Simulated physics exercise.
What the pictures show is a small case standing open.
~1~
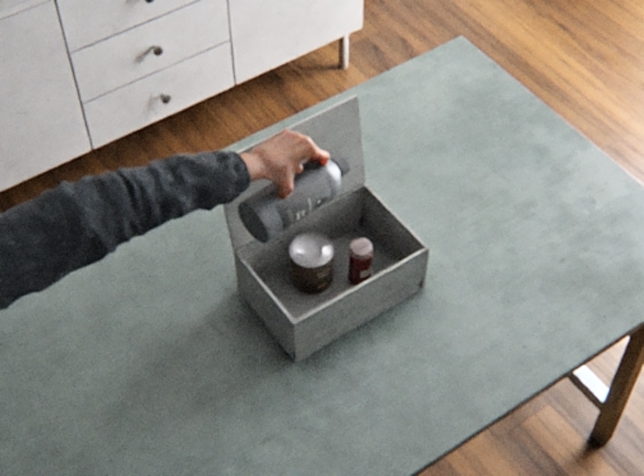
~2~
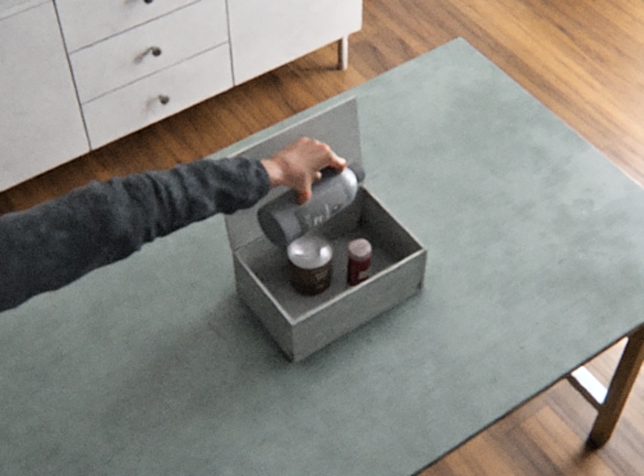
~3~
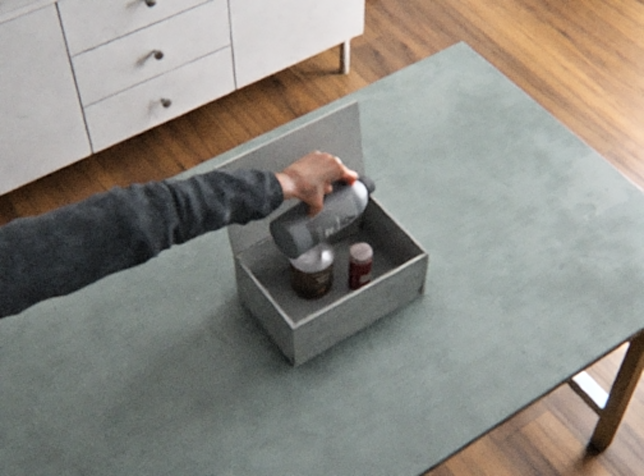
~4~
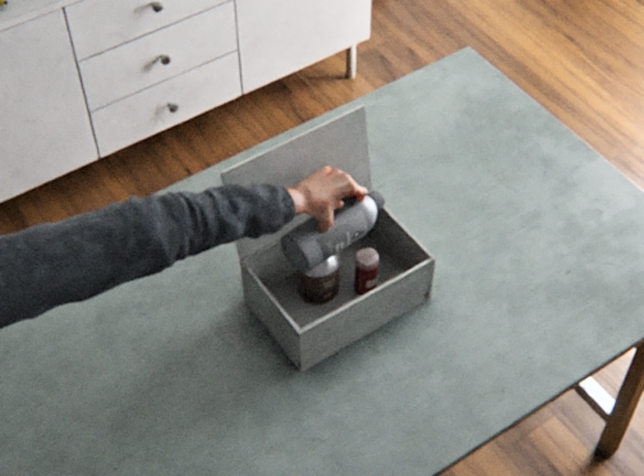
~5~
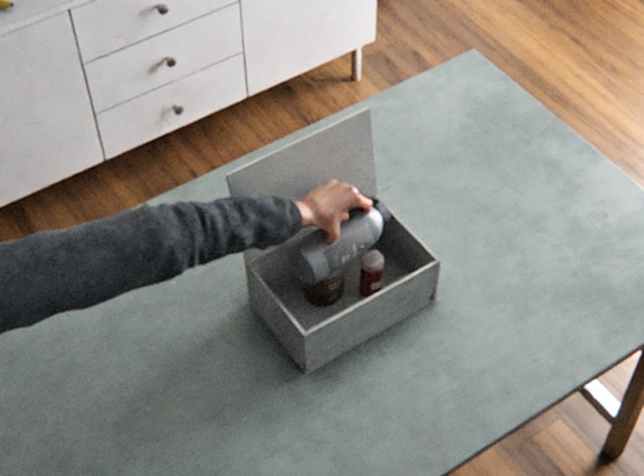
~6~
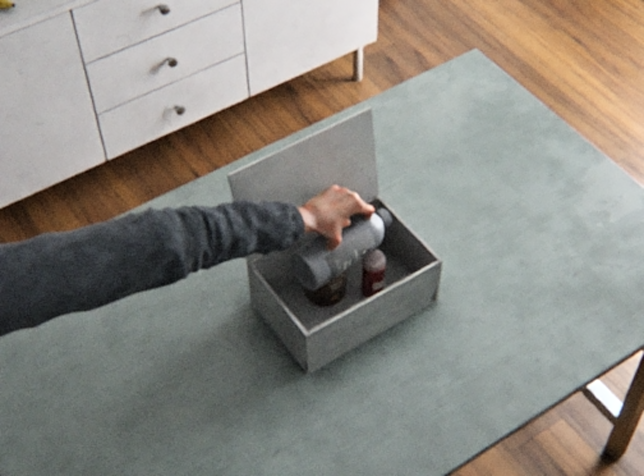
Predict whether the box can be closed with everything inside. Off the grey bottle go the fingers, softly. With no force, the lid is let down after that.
Box left unshut.
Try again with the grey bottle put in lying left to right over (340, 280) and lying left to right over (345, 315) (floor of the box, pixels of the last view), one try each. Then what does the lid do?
For the first packing it cannot come down, and for the second it seals the box.
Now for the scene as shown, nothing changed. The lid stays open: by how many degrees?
About 45° above the rim.
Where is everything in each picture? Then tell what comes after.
In the first picture, still above its spot; grey bottle (299, 193); brown tin (312, 264).
In the second picture, still above its spot; grey bottle (316, 199); brown tin (310, 265).
In the third picture, still above its spot; grey bottle (327, 211); brown tin (312, 269).
In the fourth picture, still above its spot; grey bottle (337, 226); brown tin (318, 274).
In the fifth picture, still above its spot; grey bottle (343, 238).
In the sixth picture, put in, still held; grey bottle (345, 244).
Then, 1.00 s later than the last frame, lid starting down; grey bottle moved a little near (332, 236).
Then, 1.40 s later than the last frame, lid 73° above the rim; grey bottle moved a little near (334, 238).
Then, 1.70 s later than the last frame, lid 51° above the rim.
When it is over, lid 43° above the rim; left askew, red shaker; the other 2 as before. End places, in pixels of the last picture, grey bottle near (342, 245).
